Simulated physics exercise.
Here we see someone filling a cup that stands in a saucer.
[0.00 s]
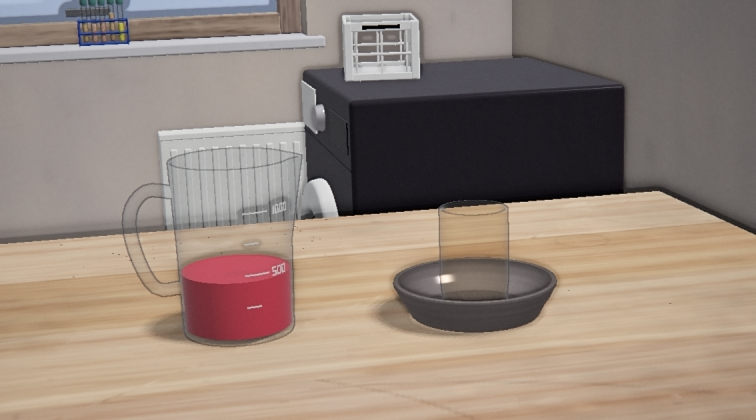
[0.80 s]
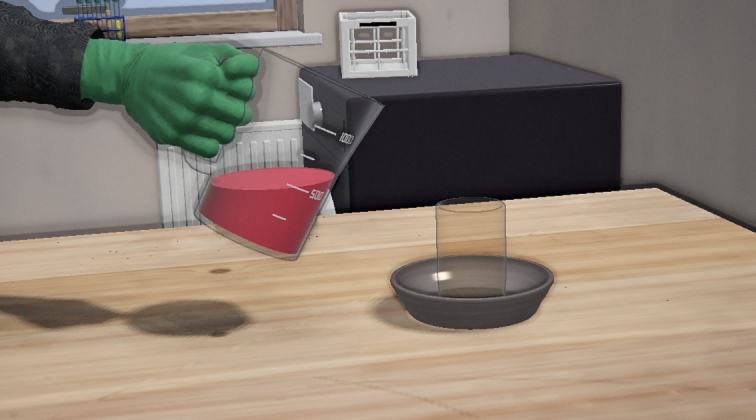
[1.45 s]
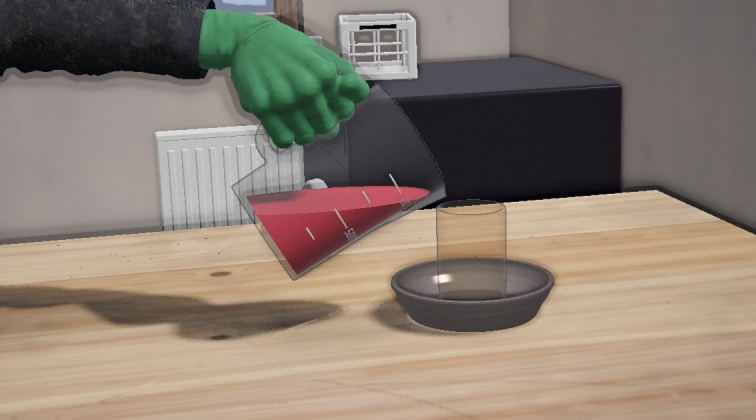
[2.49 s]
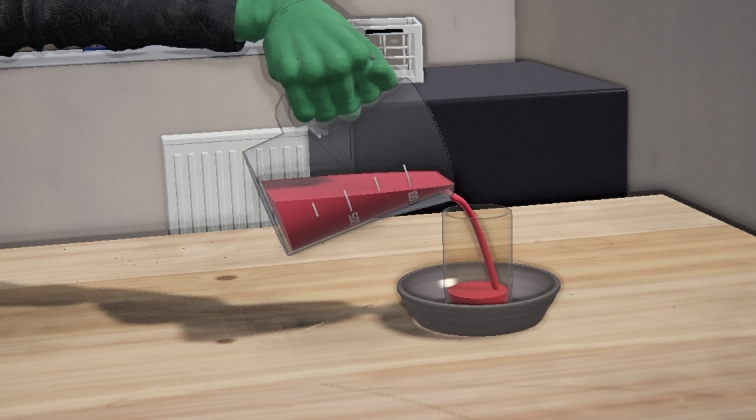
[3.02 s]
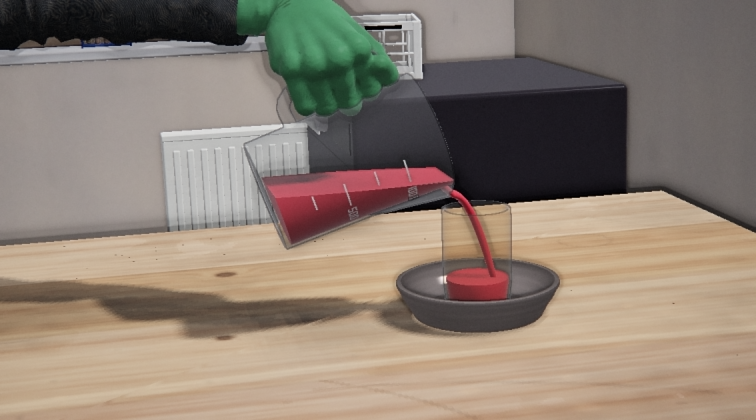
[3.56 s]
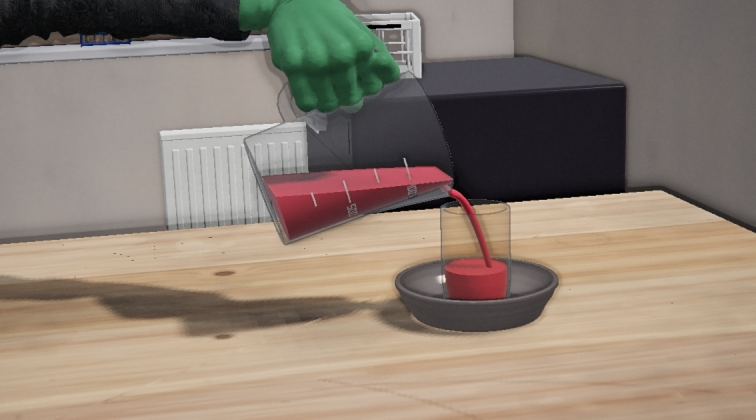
Green-gloved hand lifting a glass jug of red liquid, moving it right, tilting it and pouring into a clear cup in a dark saucer.
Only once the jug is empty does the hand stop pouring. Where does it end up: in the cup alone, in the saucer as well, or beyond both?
The cup spills into the saucer only.
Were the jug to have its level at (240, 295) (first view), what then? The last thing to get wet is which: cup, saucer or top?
Result: No overflow.
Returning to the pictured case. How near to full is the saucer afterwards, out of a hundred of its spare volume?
About 50 %.
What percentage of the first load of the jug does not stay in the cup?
Roughly 40 per cent.
After 6.8 s, the cup is nearly full; the saucer is dry.
After 9.3 s, the cup is full to the brim; the saucer is wet, with room to spare.
After 11.7 s, the cup is full to the brim; the saucer is wet, with room to spare.
